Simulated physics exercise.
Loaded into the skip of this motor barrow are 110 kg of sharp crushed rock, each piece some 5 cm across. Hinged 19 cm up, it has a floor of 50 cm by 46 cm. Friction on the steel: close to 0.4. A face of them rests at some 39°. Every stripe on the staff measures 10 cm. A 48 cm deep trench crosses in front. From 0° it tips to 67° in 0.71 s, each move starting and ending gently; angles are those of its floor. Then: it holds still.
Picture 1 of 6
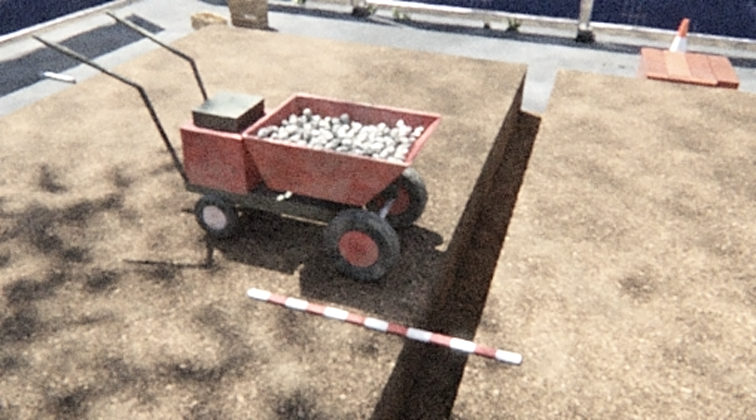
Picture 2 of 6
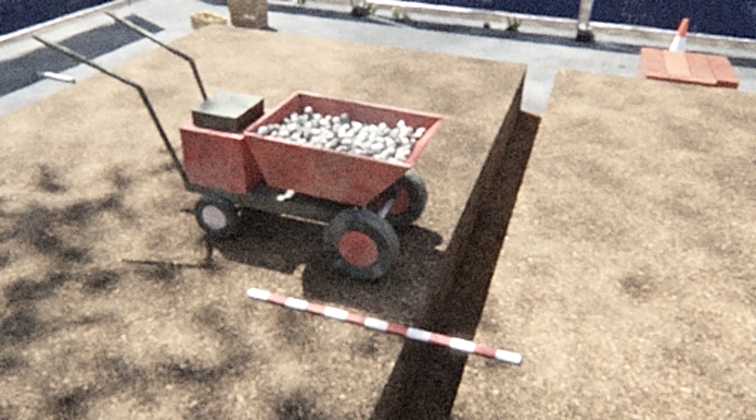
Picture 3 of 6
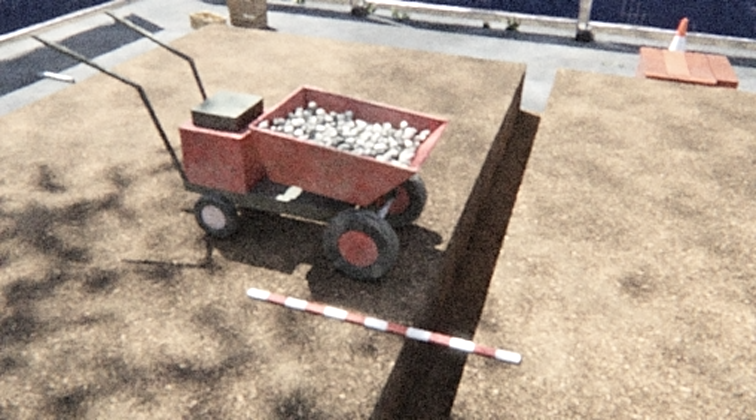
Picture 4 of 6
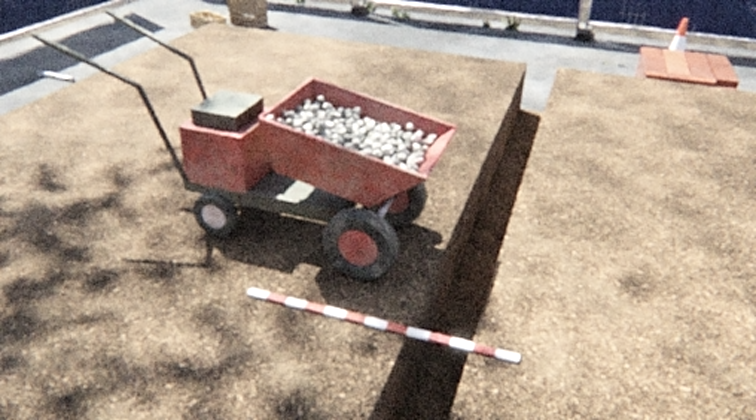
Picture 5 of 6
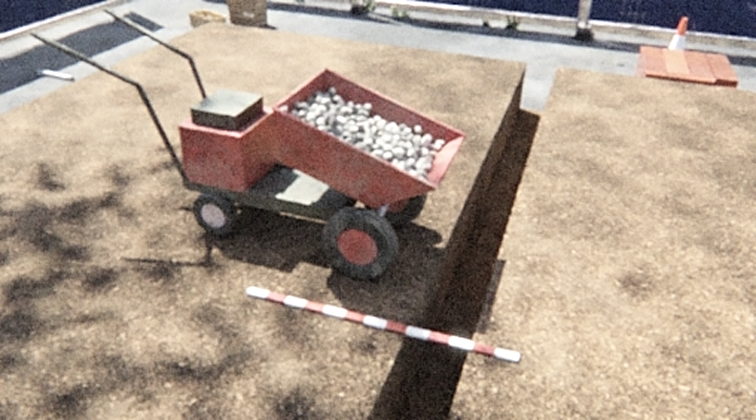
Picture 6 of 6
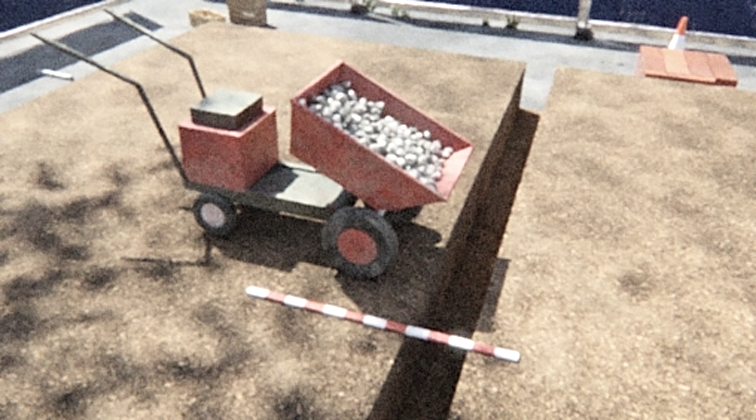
In the video, a red motor barrow loaded with pale crushed rock stands beside a trench crossed by a red-and-white striped staff, and its skip gradually tilts, the left end rising while the right end points down toward the trench.
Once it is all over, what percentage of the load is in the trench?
Roughly 33 percent of the load is in the trench.
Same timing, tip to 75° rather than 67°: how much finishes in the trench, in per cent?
Around 35 per cent would finish in the trench.
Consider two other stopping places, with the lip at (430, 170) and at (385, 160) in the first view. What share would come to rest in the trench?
Result: Close to 10 then close to 55 per cent.
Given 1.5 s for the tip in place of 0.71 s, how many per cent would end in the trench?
About 45 percent, I'd say.
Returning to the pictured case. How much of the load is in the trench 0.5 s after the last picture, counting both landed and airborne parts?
5 per cent, give or take.
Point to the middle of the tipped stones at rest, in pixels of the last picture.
Their middle ends up near (507, 273).
Then, 0.2 s after the last picture the floor is at 56°, 100 % in the skip; the foremost stones are at (460, 224).
Then, 0.5 s after the last picture the floor is at 67°, 88 % in the skip, 3 % in the trench, 9 % past the trench; the foremost stones are at (521, 301).
Then, 0.9 s after the last picture the floor is at 67°, 47 % in the skip, 8 % in the trench, 44 % past the trench; the foremost stones are at (629, 296).
Then, 2.8 s after the last picture the floor is at 67°, 23 % in the skip, 33 % in the trench, 44 % past the trench; the foremost stones are at (674, 299).
